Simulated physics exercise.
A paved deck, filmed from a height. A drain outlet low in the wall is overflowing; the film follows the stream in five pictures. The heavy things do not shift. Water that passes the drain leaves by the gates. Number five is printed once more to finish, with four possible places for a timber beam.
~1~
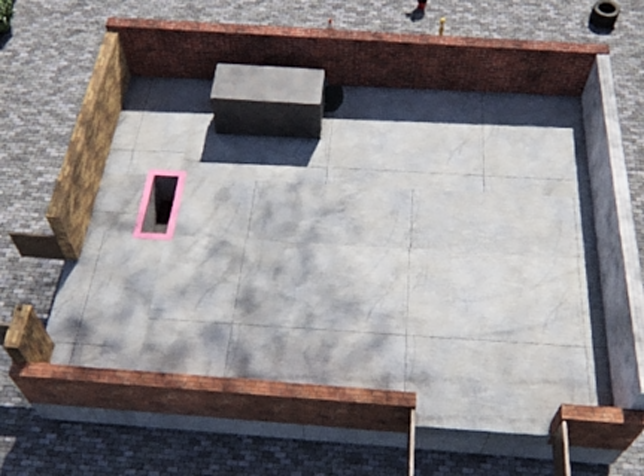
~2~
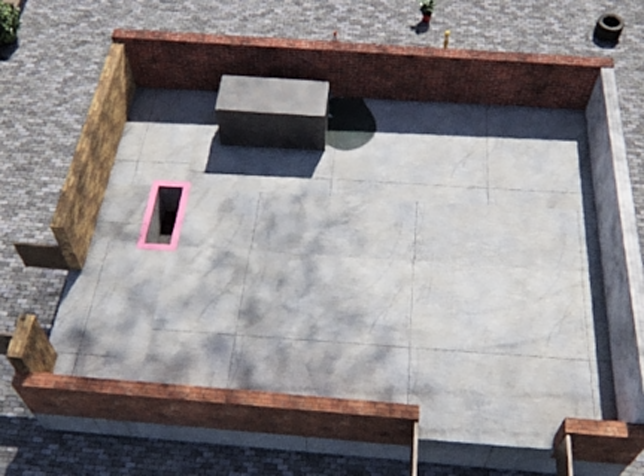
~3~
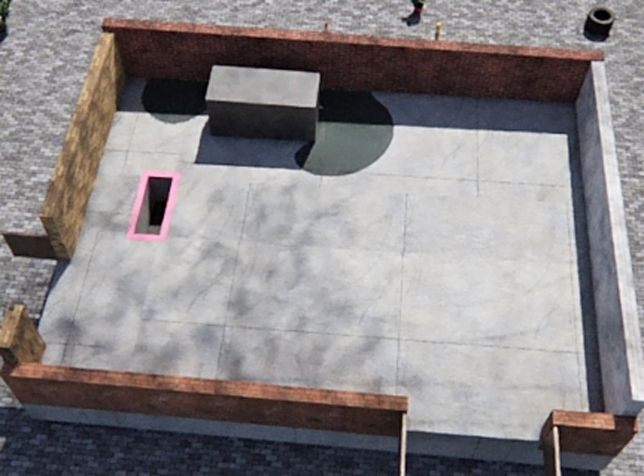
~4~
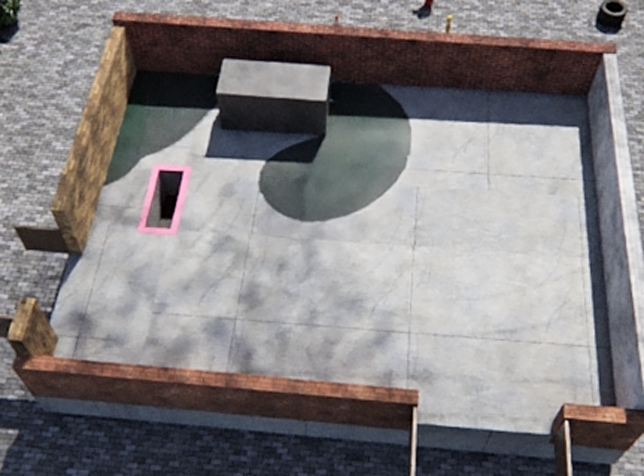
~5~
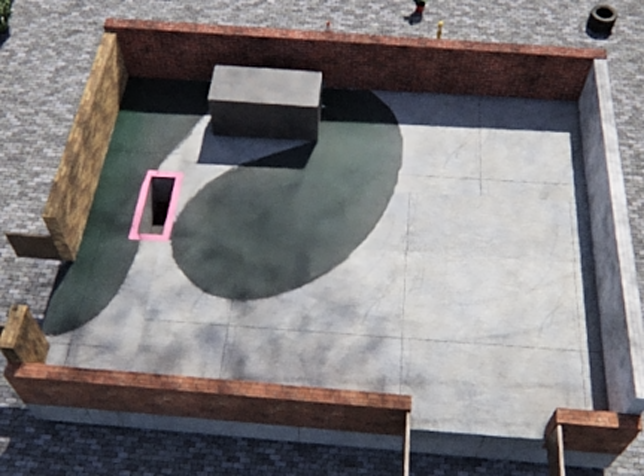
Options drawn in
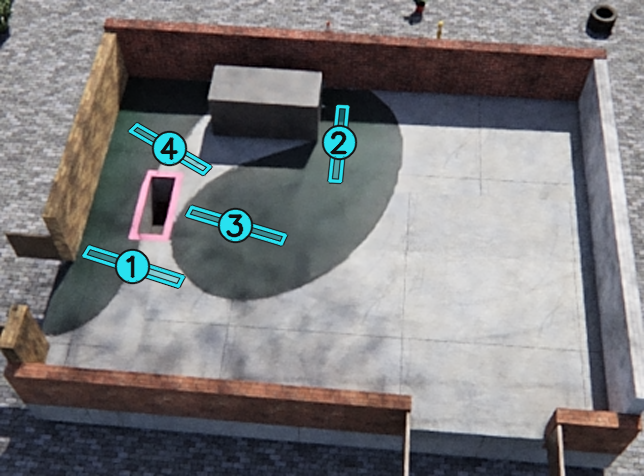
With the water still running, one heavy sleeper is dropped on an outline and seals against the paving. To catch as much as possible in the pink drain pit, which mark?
The best place is 1.
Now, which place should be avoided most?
Place 2.
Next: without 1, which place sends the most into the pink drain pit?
3.
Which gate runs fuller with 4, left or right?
The left gate.
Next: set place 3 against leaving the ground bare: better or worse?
Place 3 is better.
In cyan, 1 from (86, 251) to (180, 281); 2 from (335, 181) to (342, 106); 3 from (189, 211) to (283, 239); 4 from (133, 128) to (206, 170).
For place 1, about 47 % of the stream goes into the pink drain pit, about 52 % out by the gates.
For place 2, about 11 % of the stream goes into the pink drain pit, about 88 % out by the gates.
For place 3, about 29 % of the stream goes into the pink drain pit, about 70 % out by the gates.
For place 4, about 17 % of the stream goes into the pink drain pit, about 82 % out by the gates.
